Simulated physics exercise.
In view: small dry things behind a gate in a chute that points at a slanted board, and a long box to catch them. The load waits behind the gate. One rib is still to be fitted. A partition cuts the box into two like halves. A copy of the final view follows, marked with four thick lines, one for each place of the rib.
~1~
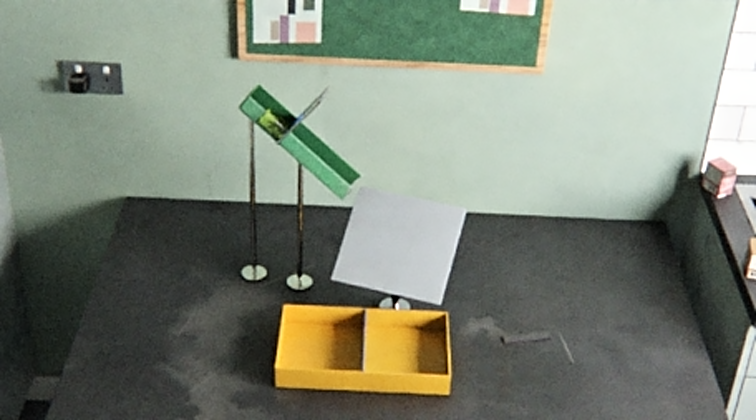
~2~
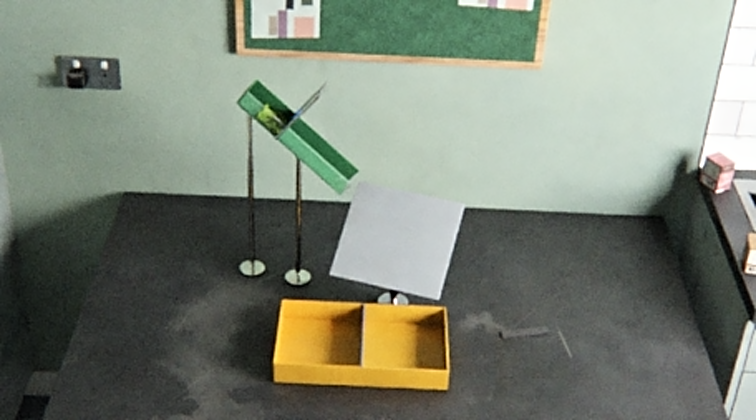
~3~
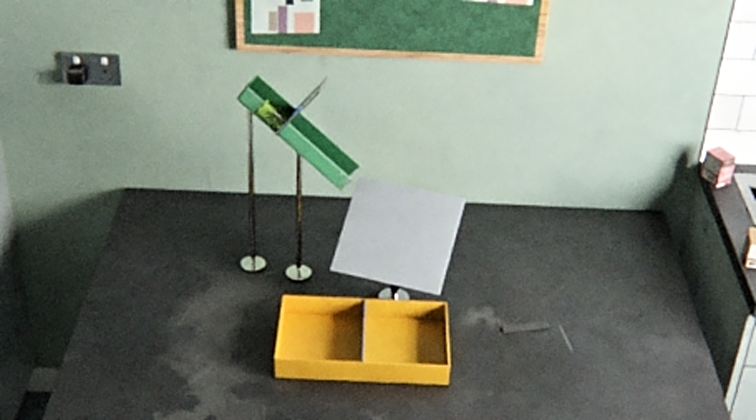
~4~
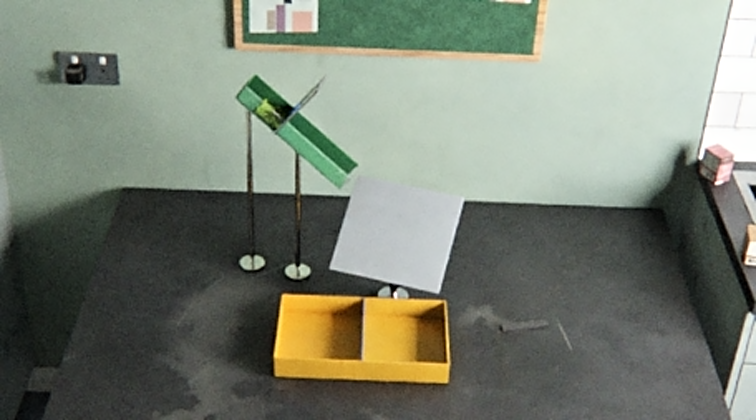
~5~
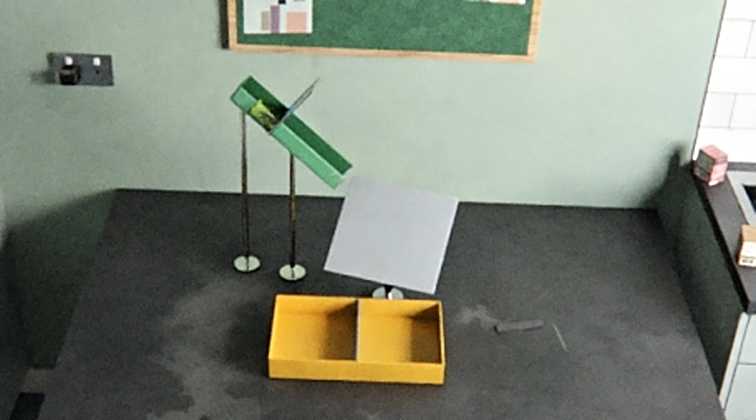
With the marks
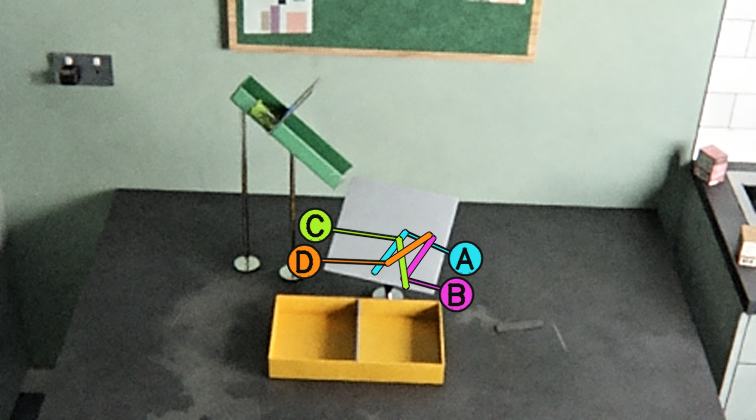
A green chute slants toward a tilted pale board behind a yellow box; nothing moves.
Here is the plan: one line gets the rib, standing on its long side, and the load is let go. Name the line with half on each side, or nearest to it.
The best line is D.
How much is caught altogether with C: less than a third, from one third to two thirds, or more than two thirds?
More than two thirds.
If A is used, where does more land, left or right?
Left.
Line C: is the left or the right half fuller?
The right half.
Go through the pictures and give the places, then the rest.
In the first frame, load behind the gate (277, 127), dried peas; lip of the chute (346, 193), sloping fairly steeply.
In the second frame, middle of the board (397, 239), tilted fairly steeply; middle of its low edge (383, 287); of its high edge (411, 192).
In the third frame, front corners of the box (275, 359) and (449, 366); front end of its middle wall (362, 362); gate still shut (295, 113).
In the fourth frame, middle of the load (274, 117); lip (344, 182).
In the fifth frame, middle of the load (268, 118); lip (338, 183).
On the marked copy, line A from (405, 232) to (374, 271); line B from (432, 238) to (403, 278); line C from (399, 239) to (405, 286); line D from (429, 235) to (387, 263).
With A, of what is caught, the larger part in the left half, about a tenth in the right.
With B, of what is caught, about a tenth in the left half, the larger part in the right.
With C, of what is caught, about a tenth in the left half, the larger part in the right.
With D, of what is caught, roughly half in the left half, roughly half in the right.
